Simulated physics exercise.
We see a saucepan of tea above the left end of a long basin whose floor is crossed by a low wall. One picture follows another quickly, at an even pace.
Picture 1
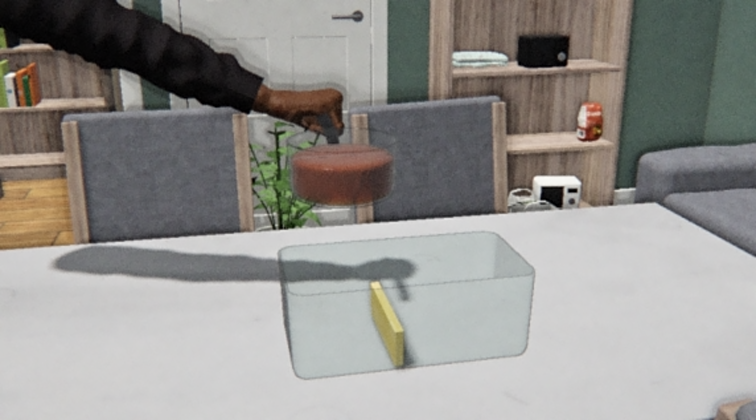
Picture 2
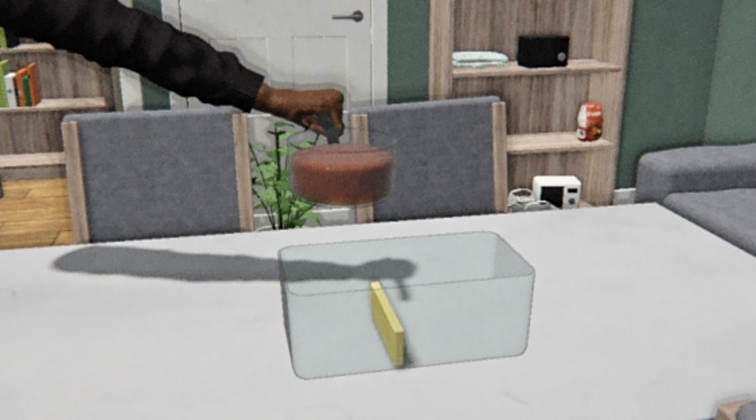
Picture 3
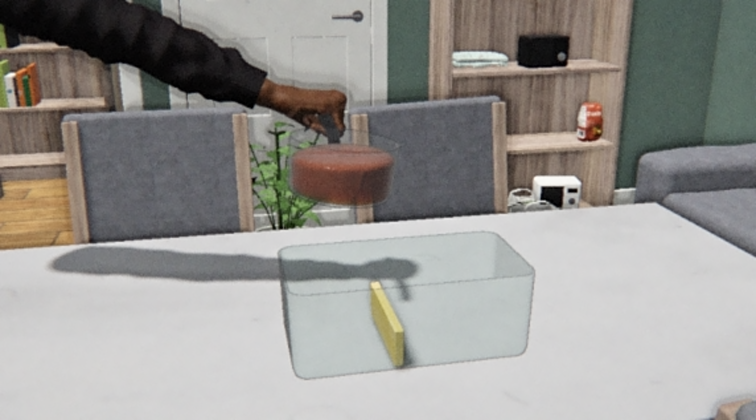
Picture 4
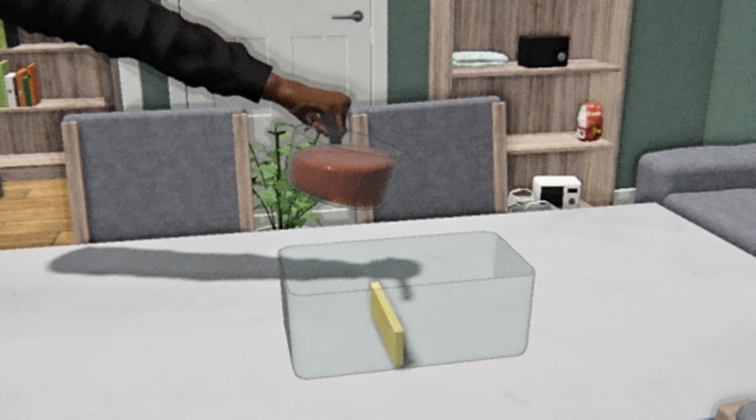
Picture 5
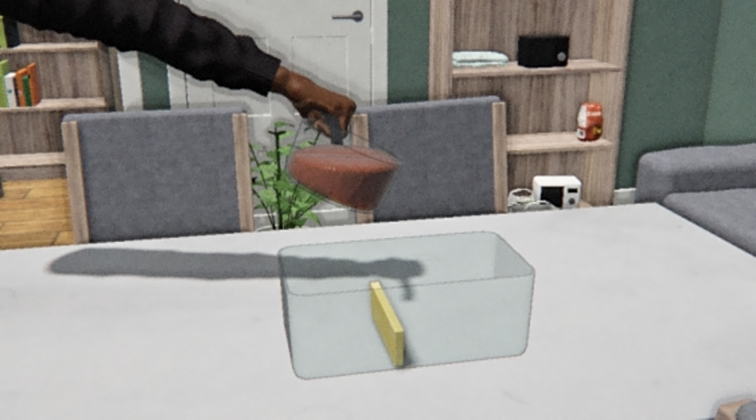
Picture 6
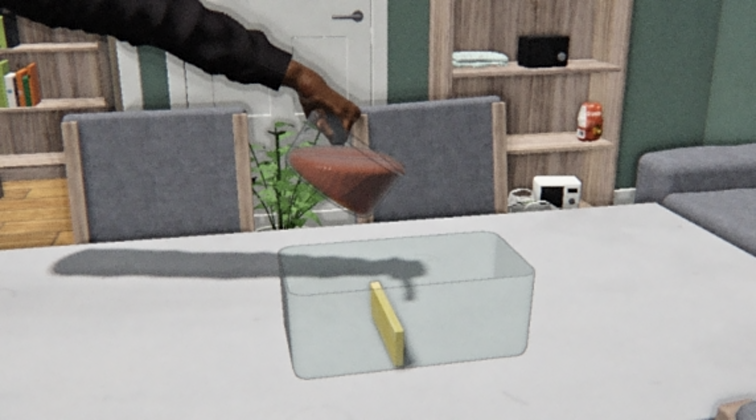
A dark-sleeved arm reaches in from the upper left, its hand holding a see-through saucepan of reddish-brown tea above a white table, viewed from slightly above in a room with grey chairs. Below sits a long, clear basin with a low yellow wall across its floor, before a plant, door and shelves. The hand gradually tilts the saucepan rightward, lowering its right rim, while the camera stays still.
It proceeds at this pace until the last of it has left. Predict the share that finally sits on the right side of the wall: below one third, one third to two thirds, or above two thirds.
Tops two thirds.
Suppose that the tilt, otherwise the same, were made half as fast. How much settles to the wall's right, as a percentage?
I'd say close to 95 per cent.
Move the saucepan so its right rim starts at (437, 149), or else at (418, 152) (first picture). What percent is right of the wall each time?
It would come to near 90 per cent, and then near 90 per cent.
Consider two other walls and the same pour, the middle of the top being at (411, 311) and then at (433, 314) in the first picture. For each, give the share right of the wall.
First try close to 60 percent, second try close to 35 percent.
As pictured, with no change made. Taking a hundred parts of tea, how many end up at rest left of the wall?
Roughly 10 percent of it.
A moment on, the saucepan is tipped right over and 20 per cent is still to pour, 0 is left of the wall and 36 right of it.
Next, the saucepan is tipped right over and 3 per cent is still to pour, 6 is left of the wall and 84 right of it.
Then the saucepan is tipped right over and 0 per cent is still to pour, 8 is left of the wall and 89 right of it.
Later the saucepan is tipped right over and 0 per cent is still to pour, 8 is left of the wall and 90 right of it.
Finally, 8 per cent lies left of the wall, 90 right of it and 2 outside.
